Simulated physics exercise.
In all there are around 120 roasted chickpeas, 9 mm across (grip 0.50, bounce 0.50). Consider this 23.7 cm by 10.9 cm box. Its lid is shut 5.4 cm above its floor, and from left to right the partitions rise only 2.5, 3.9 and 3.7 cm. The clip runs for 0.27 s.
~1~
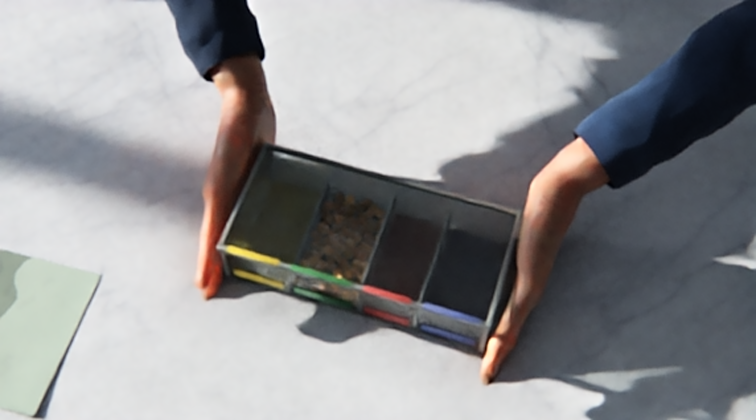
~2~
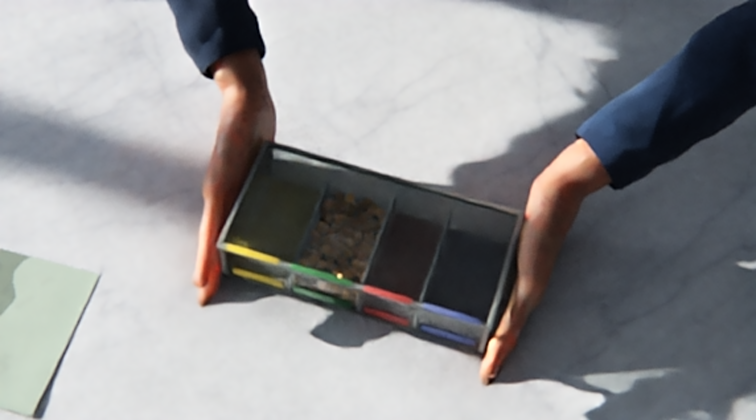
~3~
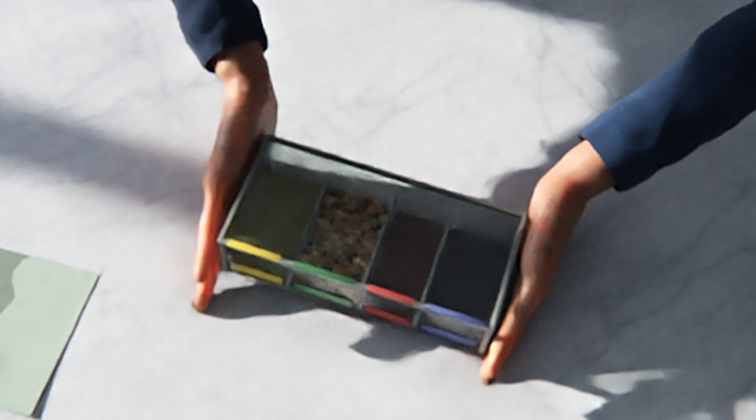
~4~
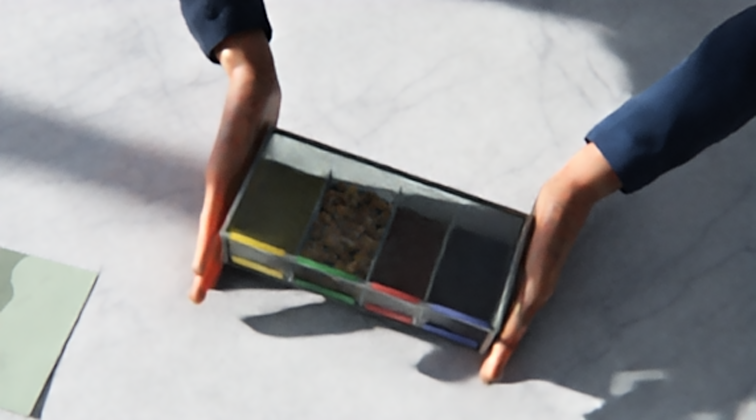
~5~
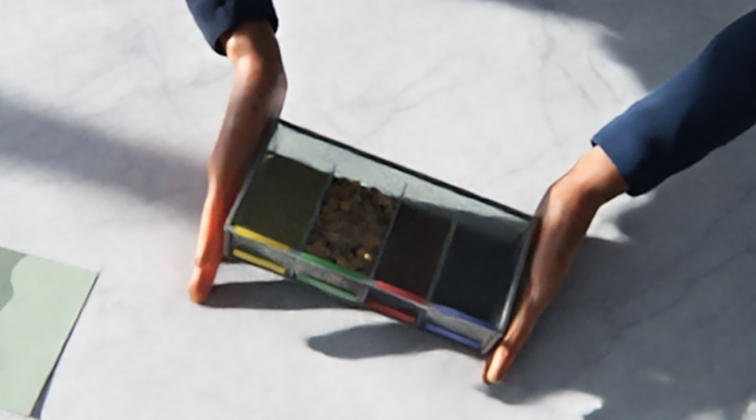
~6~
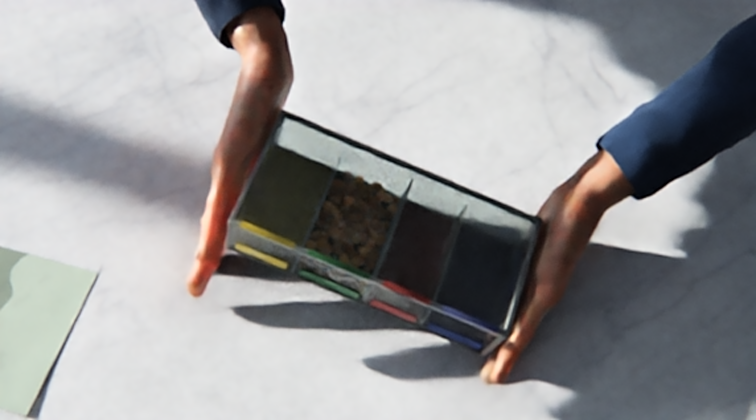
The clip shows two hands holding a clear box with four compartments marked yellow, green, red and blue, small brown pieces in the green one, above a pale marbled surface, gradually tilting it so its left side rises.
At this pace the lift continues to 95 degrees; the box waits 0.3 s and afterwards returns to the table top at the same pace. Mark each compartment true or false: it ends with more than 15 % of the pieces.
Red compartment: False, blue compartment: True, green compartment: True, yellow compartment: False.
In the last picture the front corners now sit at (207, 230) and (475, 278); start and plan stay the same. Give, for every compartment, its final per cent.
The compartments end with red 0 per cent, blue 0 per cent, green 30 per cent and yellow 70 per cent.
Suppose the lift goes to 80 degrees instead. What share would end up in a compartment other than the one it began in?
5 percent.
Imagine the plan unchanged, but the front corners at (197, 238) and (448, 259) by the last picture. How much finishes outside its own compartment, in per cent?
Around 70 per cent, it would seem.
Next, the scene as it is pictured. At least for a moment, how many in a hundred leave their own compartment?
The share is close to 40 percent.
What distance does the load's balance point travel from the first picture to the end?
Roughly 6.5 cm.
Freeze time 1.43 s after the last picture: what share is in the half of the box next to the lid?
Around 50 in a hundred, give or take.
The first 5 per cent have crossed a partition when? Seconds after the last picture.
Around 1.30 seconds.
Then, 1.43 s after the last picture, tilt 95 degrees; red 20 %, blue 10 %, green 75 %.
Then, 2.39 s after the last picture, tilt 48 degrees; blue 40 %, green 60 %.
Then, 3.34 s after the last picture, tilt 0 degrees; blue 40 %, green 60 %.
In the end, red 0 %, blue 40 %, green 60 %, yellow 0 %.
